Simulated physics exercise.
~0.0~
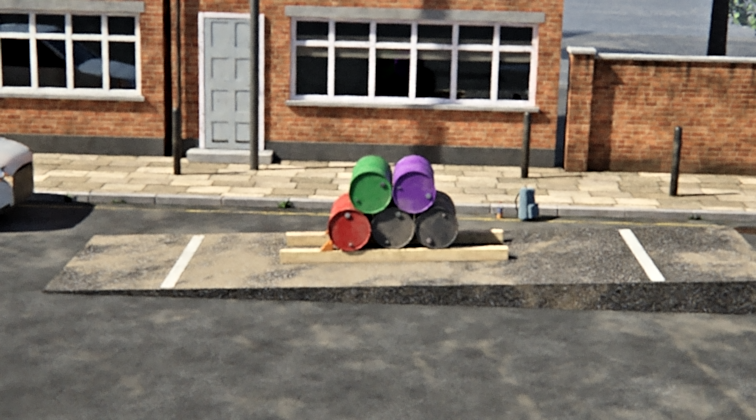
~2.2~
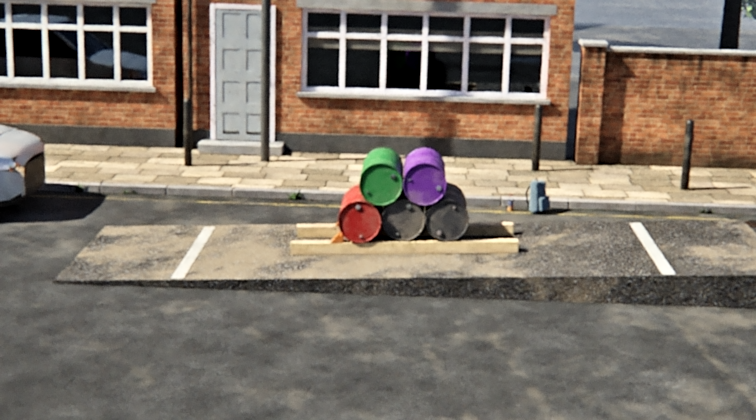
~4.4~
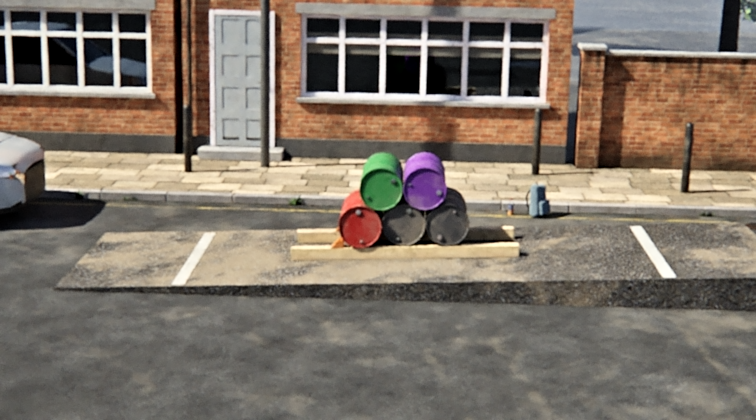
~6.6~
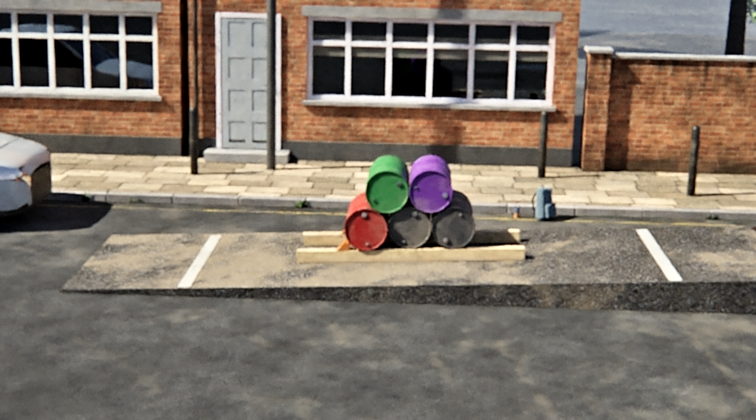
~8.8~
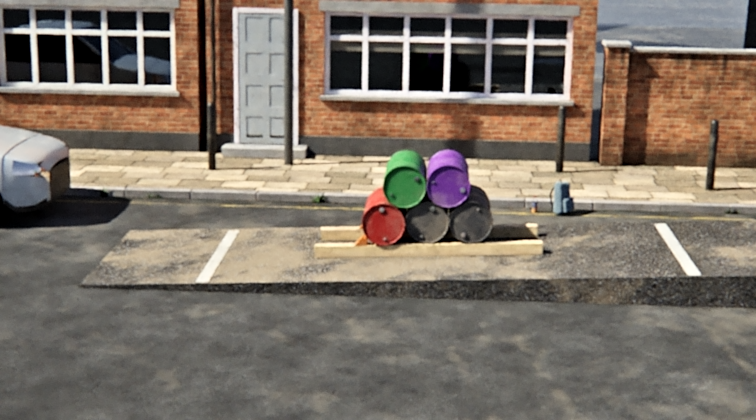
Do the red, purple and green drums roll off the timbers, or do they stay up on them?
They stay up on the timbers, with the red drum in the bottom row and the green and purple ones still resting on top.
